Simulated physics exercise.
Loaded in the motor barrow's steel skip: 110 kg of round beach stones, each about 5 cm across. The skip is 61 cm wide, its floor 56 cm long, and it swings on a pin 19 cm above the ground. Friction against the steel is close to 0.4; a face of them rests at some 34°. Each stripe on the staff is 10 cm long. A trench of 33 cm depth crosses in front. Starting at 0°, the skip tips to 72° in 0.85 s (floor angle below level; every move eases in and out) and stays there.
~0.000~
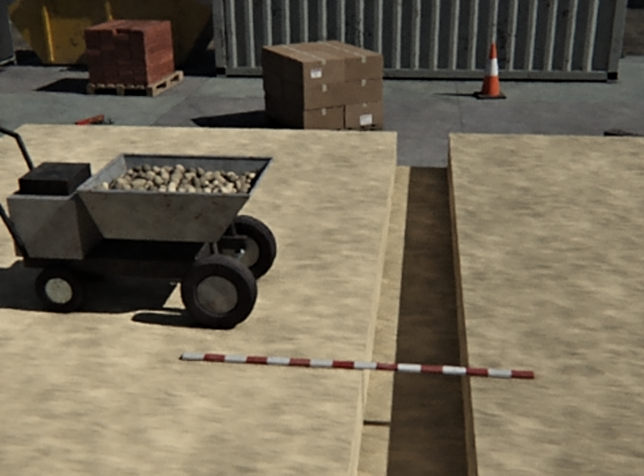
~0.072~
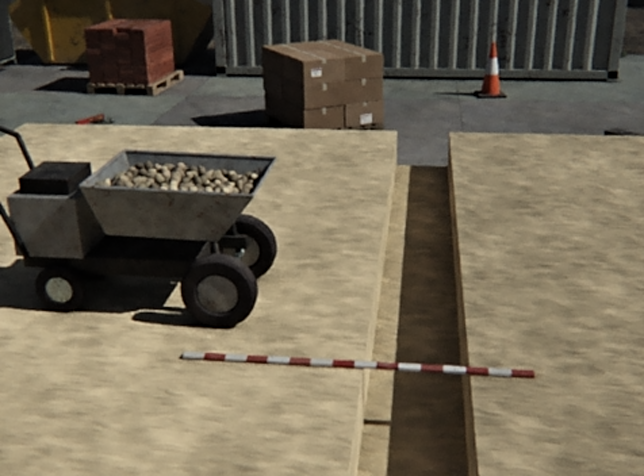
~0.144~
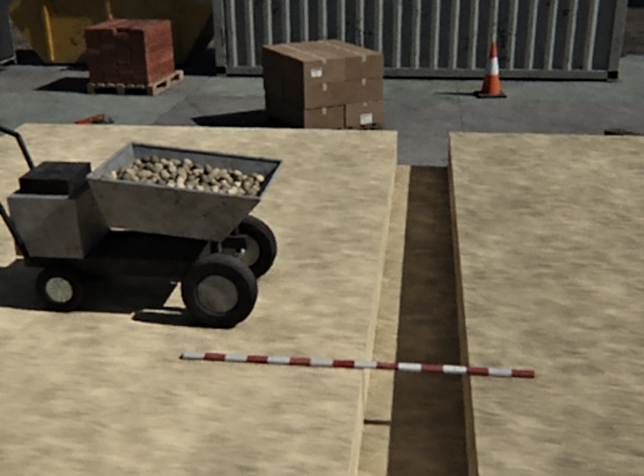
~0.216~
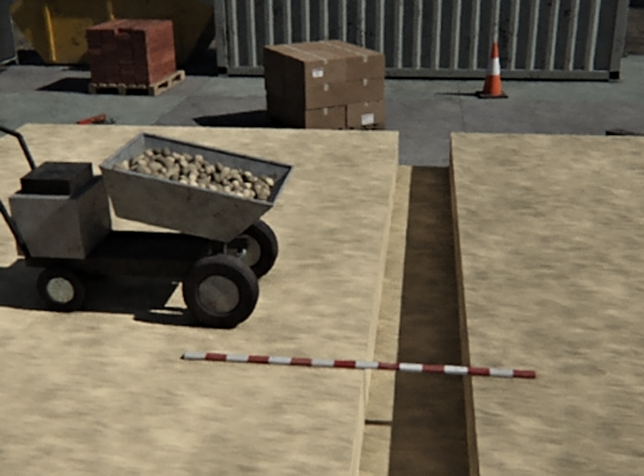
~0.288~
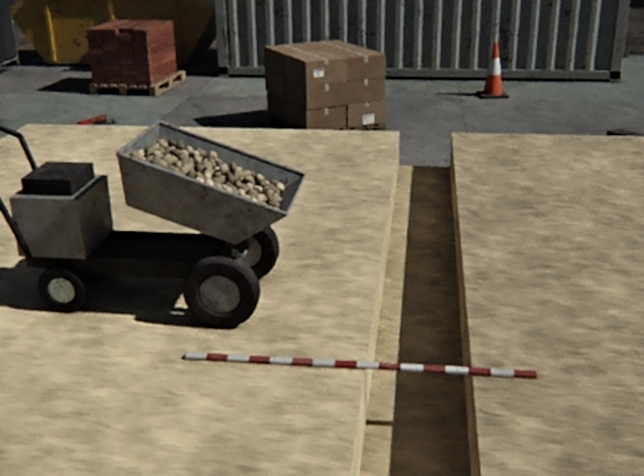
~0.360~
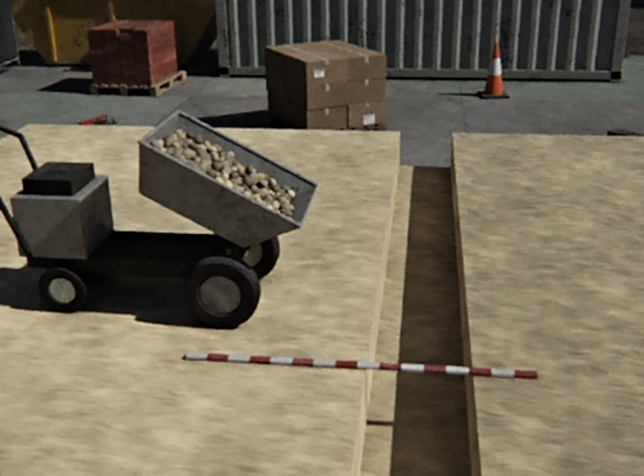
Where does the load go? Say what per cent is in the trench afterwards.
About 85 per cent.
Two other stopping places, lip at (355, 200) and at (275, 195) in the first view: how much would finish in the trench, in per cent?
First some 40, then 100 per cent.
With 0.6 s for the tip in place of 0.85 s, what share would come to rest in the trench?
Then about 90 per cent.
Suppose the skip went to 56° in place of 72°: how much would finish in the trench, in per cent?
Then about 55 per cent.
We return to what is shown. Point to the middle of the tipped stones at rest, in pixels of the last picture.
Around (418, 355).
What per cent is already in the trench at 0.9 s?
About 30 per cent by then.
After 0.6 s the floor is at 61°; 100 % in the skip; the foremost stones are at (334, 254).
After 0.9 s the floor is at 72°; 56 % in the skip, 16 % short of the trench, 29 % in the trench; the foremost stones are at (426, 348).
After 1.3 s the floor is at 72°; 14 % in the skip, 17 % short of the trench, 68 % in the trench; the foremost stones are at (461, 358).
After 3.2 s the floor is at 72°; 0 % in the skip, 15 % short of the trench, 85 % in the trench; the foremost stones are at (460, 340).
